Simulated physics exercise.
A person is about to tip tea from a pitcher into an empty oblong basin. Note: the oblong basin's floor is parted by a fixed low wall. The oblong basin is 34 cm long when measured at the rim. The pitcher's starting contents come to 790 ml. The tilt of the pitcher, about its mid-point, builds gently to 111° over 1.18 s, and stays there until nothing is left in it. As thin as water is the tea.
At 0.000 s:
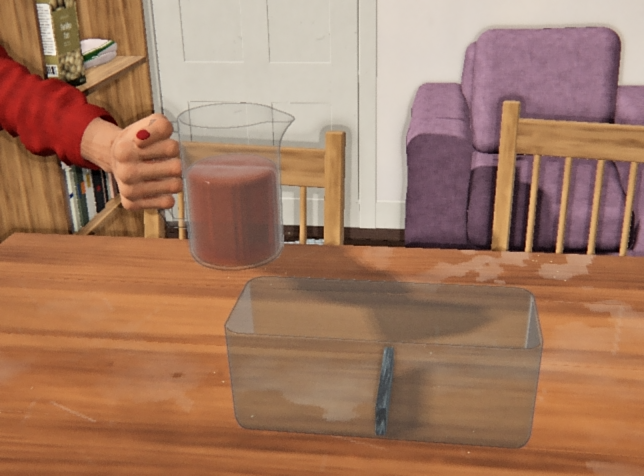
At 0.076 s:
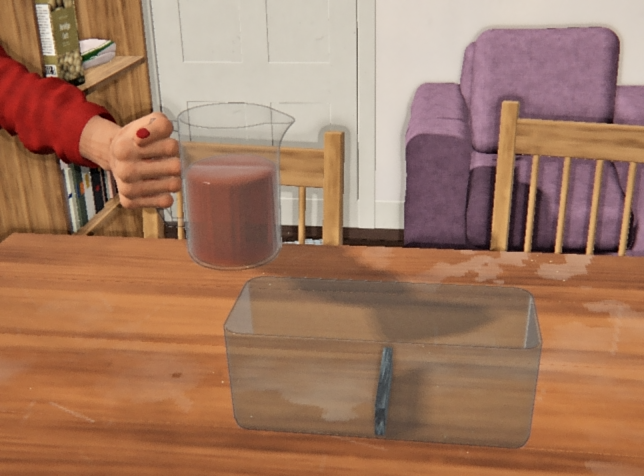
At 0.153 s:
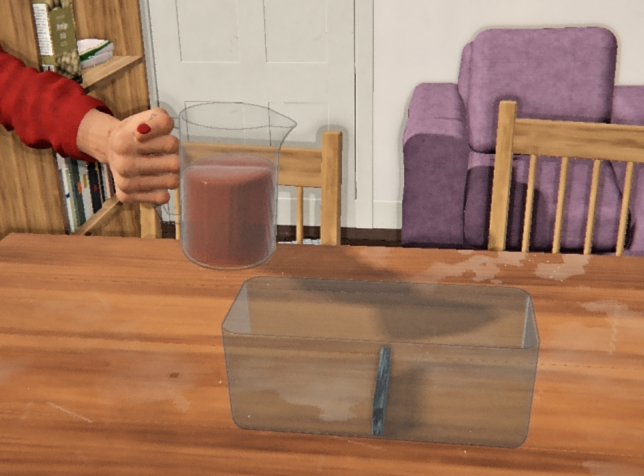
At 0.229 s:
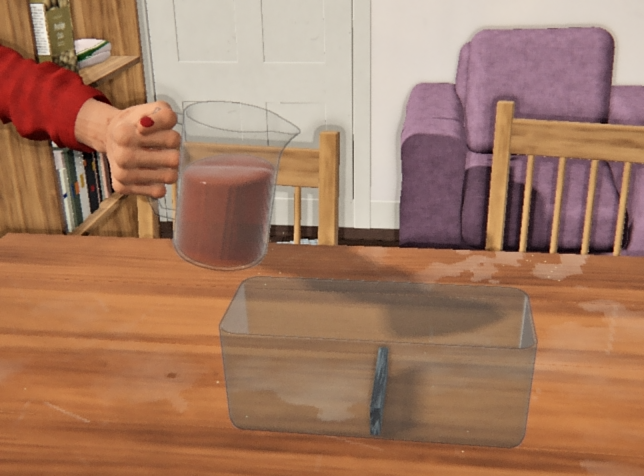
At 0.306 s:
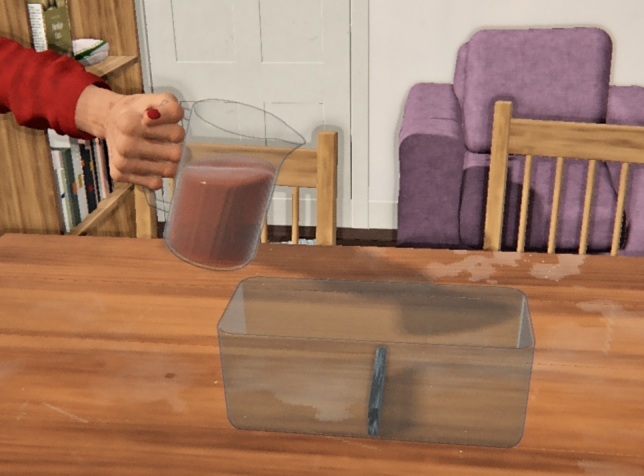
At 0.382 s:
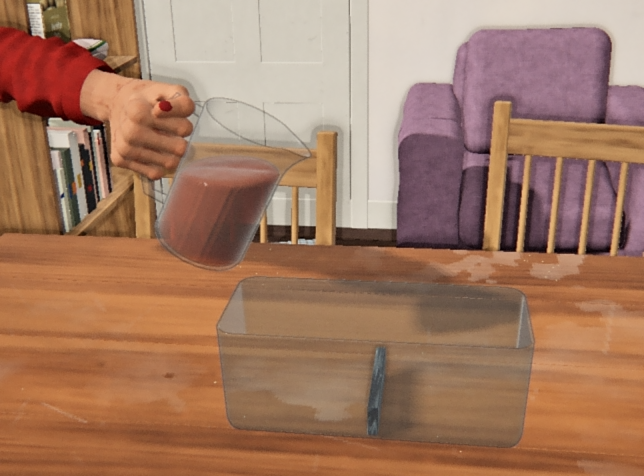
A hand in a red sleeve held a clear pitcher of reddish-brown liquid above a wooden table, then gradually tilted it to the right beside an empty, clear oblong basin with a small bluish divider.
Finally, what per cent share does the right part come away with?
Roughly 27 per cent.
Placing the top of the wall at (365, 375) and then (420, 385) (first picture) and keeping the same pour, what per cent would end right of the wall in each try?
In turn about 65 and 15 per cent.
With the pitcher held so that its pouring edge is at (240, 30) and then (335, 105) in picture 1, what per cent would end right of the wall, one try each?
Result: 10 per cent, then 85 per cent.
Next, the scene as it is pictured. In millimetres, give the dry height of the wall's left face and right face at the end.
About 12 mm on the left, about 28 mm on the right.
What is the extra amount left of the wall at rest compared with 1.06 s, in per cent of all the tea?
Roughly 36 per cent.
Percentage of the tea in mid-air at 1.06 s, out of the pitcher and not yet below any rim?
Estimate: Around 18 per cent.
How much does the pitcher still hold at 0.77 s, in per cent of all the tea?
Some 88 % of it is still there.
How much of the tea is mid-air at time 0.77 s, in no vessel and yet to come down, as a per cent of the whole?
I'd put it at about 10 percent.
After 0.77 s the tilt is 81° and 88 per cent is still to pour, 1 is left of the wall and 0 right of it.
After 1.06 s the tilt is 108° and 30 per cent is still to pour, 36 is left of the wall and 16 right of it.
After 1.36 s the tilt is 111° and 2 per cent is still to pour, 69 is left of the wall and 24 right of it.
After 1.68 s the tilt is 111° and 0 per cent is still to pour, 71 is left of the wall and 27 right of it.
In the end 71 per cent lies left of the wall, 27 right of it and 2 outside.
